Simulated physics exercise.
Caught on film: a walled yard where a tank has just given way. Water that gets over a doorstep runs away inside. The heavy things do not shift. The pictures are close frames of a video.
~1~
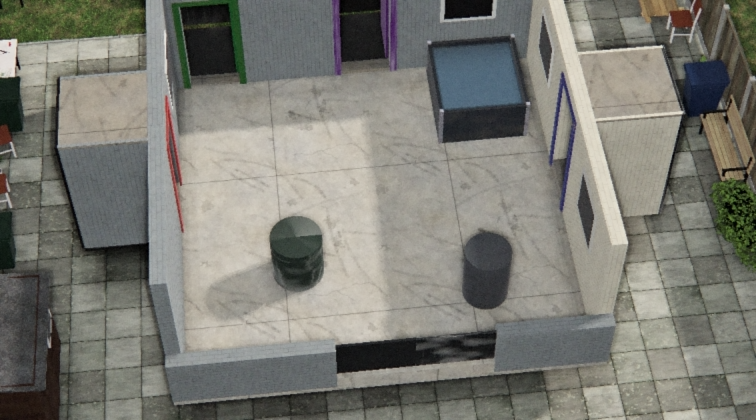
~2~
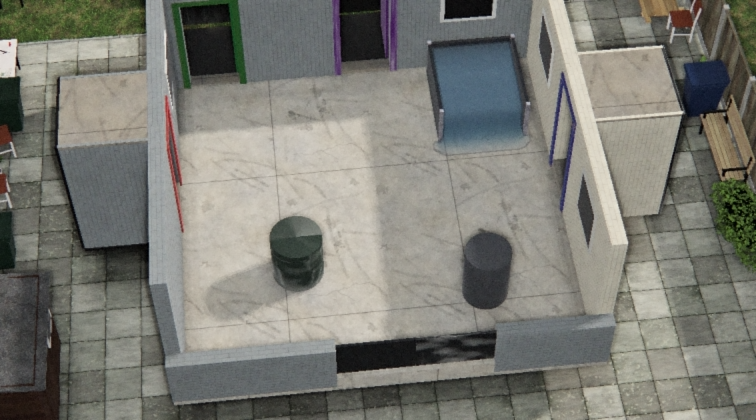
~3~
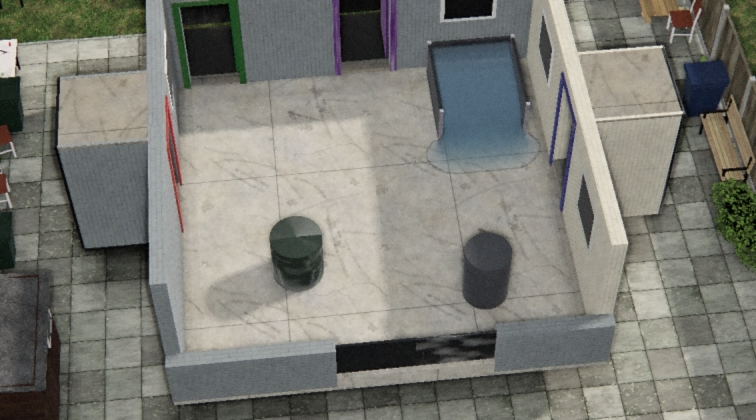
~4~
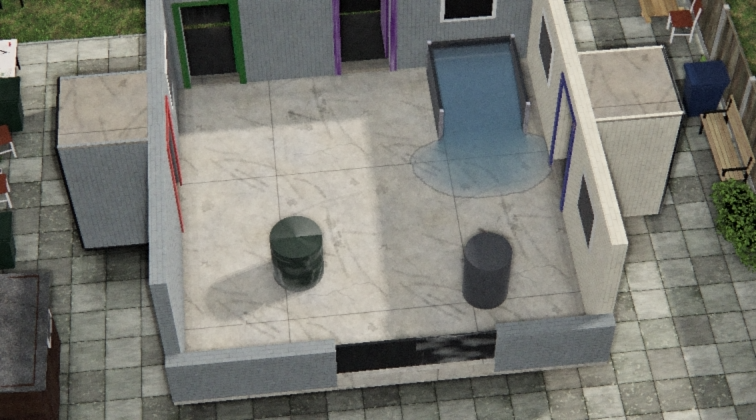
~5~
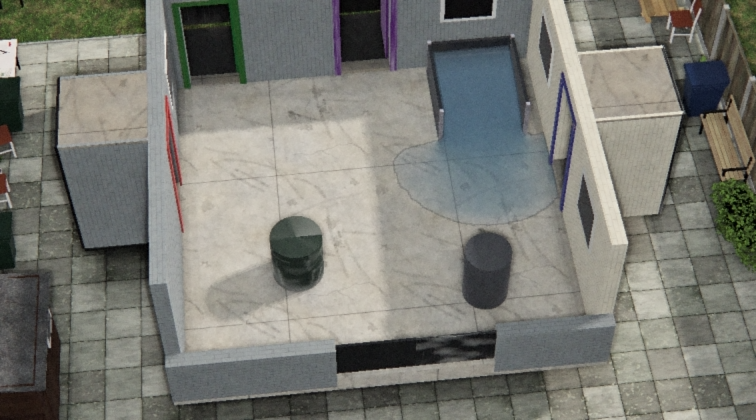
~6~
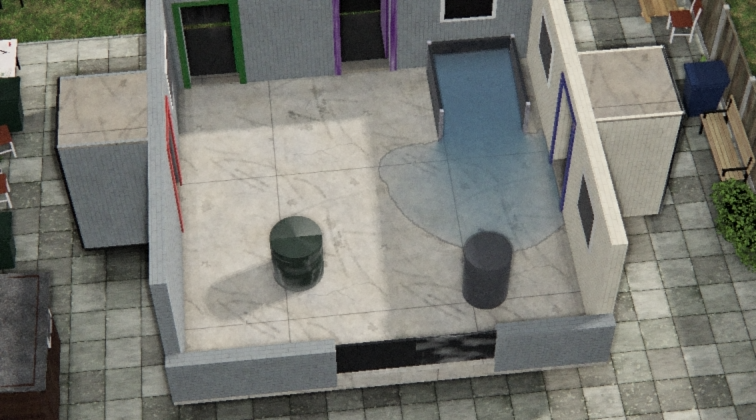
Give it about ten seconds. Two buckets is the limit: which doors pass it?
In the end: The blue door stays under that; the purple door stays under that; the green door takes more than that; the red door stays under that.
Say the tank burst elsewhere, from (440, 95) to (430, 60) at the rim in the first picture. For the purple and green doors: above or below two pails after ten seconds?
Purple door lets more in, green door lets more in.
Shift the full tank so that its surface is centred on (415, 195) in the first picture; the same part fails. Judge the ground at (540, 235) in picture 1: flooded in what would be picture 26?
Verdict: Flooded.
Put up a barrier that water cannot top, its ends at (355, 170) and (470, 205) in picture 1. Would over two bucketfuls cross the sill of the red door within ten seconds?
In short: Red takes less.
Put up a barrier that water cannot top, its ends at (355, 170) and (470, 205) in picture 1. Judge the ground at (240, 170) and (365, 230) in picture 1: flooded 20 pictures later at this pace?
In that order: Clear, not flooded.
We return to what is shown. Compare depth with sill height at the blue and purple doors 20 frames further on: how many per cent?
Near 30 and 0 in a hundred.
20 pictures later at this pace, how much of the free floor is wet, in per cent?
Close to 45 %.
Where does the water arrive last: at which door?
I say the purple door.
A moment on, water covers 30 % of the floor; the blue door wet at the sill, nothing in, the purple door not reached, the green door not reached, the red door not reached.
Next, water covers 40 % of the floor; the blue door wet at the sill, nothing in, the purple door not reached, the green door not reached, the red door not reached.
Then, water covers 45 % of the floor; the blue door wet at the sill, nothing in, the purple door not reached, the green door not reached, the red door not reached.
Later, water covers 65 % of the floor; the blue door wet at the sill, nothing in, the purple door not reached, the green door not reached, the red door wet at the sill, nothing in.
In the end, water covers 90 % of the floor; the blue door wet at the sill, nothing in, the purple door wet at the sill, nothing in, the green door over two buckets in, the red door wet at the sill, nothing in.
